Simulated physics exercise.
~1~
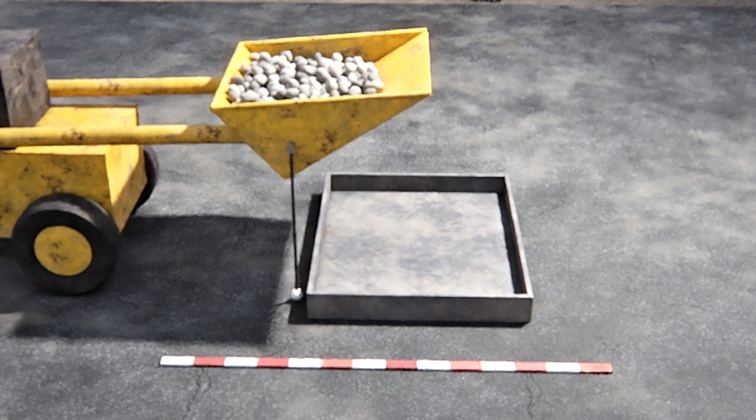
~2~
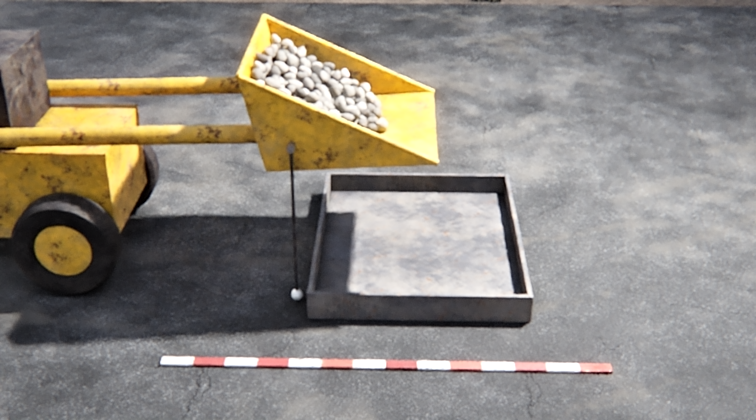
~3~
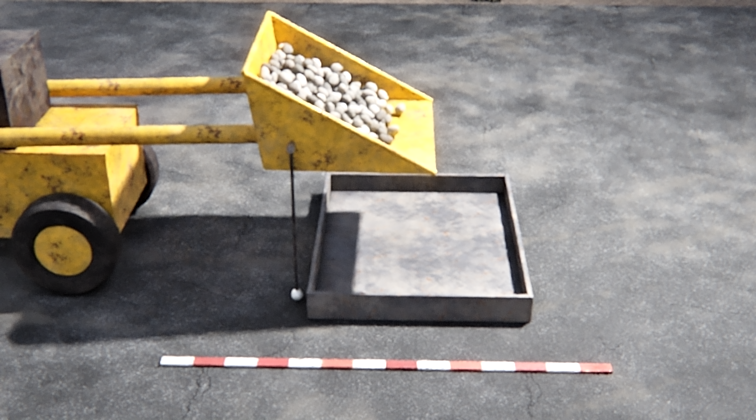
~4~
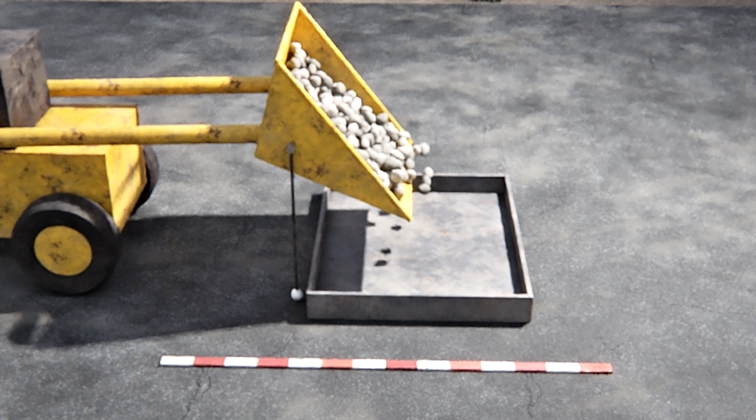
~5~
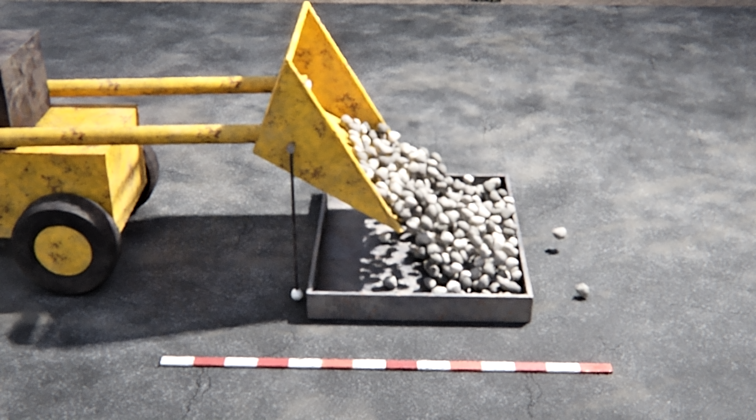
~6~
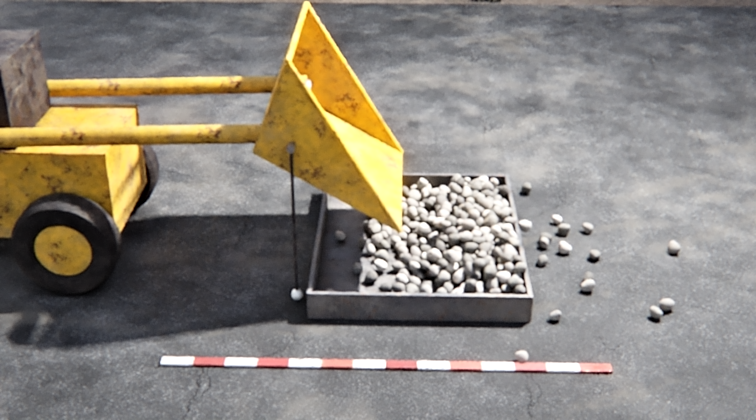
A yellow bucket heaped with smooth grey stones, held out on the two arms of a wheeled loader, begins tipping forward to the right above a shallow square metal bin. The stones slide toward its lip as it tilts, gently at first and then more steeply. A few drop over the edge, and soon a thick stream pours into the bin while a couple bounce out onto the dark ground. The bucket stays steeply tilted as it empties. Finally, most stones lie piled in the bin, with a small number scattered beyond it, one near the red and white strip.
